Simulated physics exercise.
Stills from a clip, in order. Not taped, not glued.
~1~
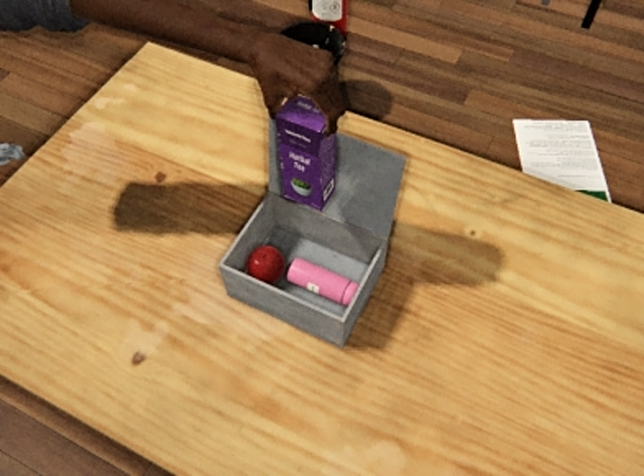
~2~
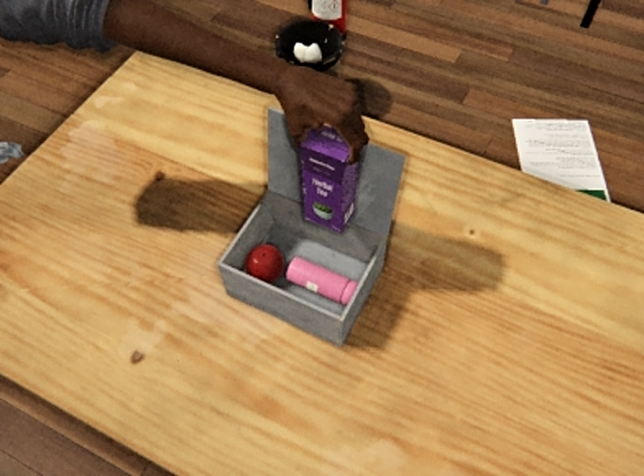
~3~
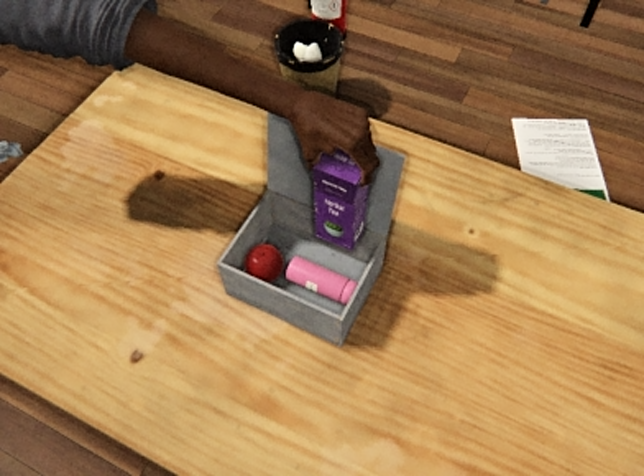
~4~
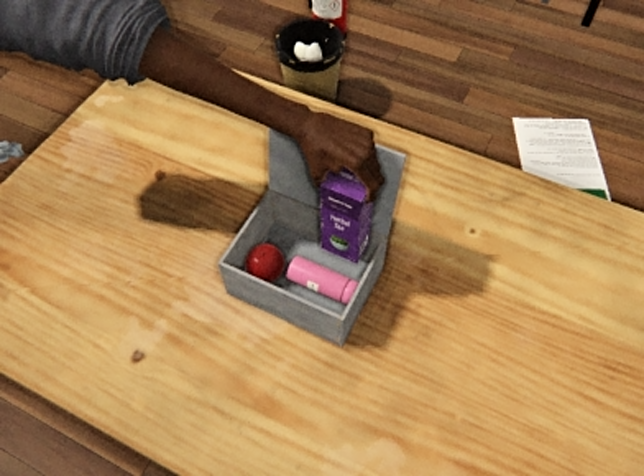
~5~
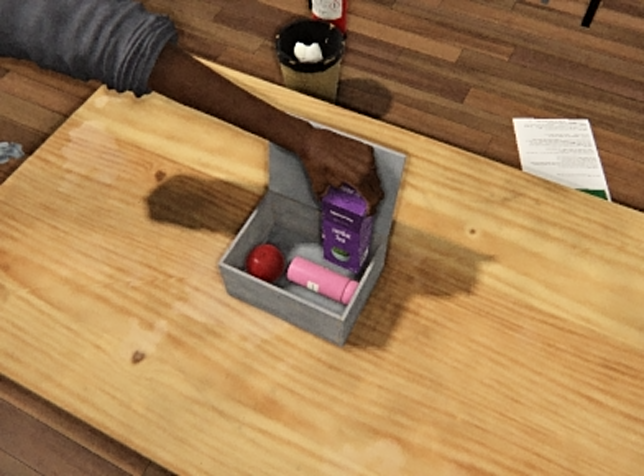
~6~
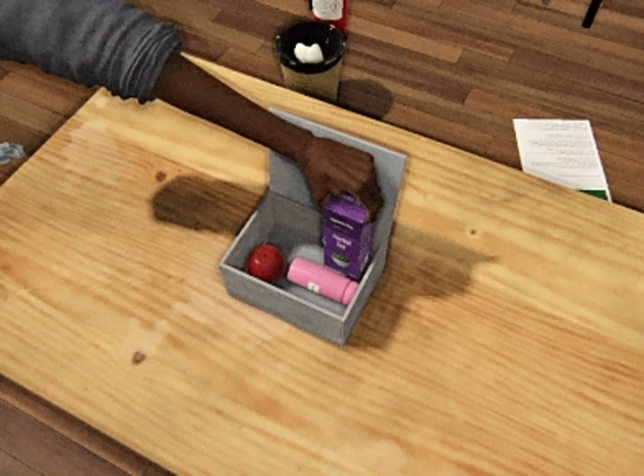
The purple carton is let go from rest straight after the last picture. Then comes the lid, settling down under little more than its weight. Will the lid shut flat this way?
No.
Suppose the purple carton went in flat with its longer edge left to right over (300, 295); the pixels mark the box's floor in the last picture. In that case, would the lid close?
The lid settles shut this time.
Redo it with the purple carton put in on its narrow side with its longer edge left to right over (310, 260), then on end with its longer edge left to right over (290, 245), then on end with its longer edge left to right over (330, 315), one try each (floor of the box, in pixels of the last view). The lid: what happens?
Lid, try 1: Fully down; try 2: Propped open; try 3: Propped open.
Then, 1.10 s later than the last frame, lid starting down; purple carton moved about its own width near (342, 250); pink shaker moved about its own width.
Then, 1.90 s later than the last frame, lid 36° above the rim; purple carton tilted by 27° near (331, 268); pink shaker moved about its own width.
When it is over, lid 20° above the rim; lying over in the box, purple carton; moved from the start, pink shaker; red apple as before. End places, in pixels of the last picture, purple carton near (324, 280).
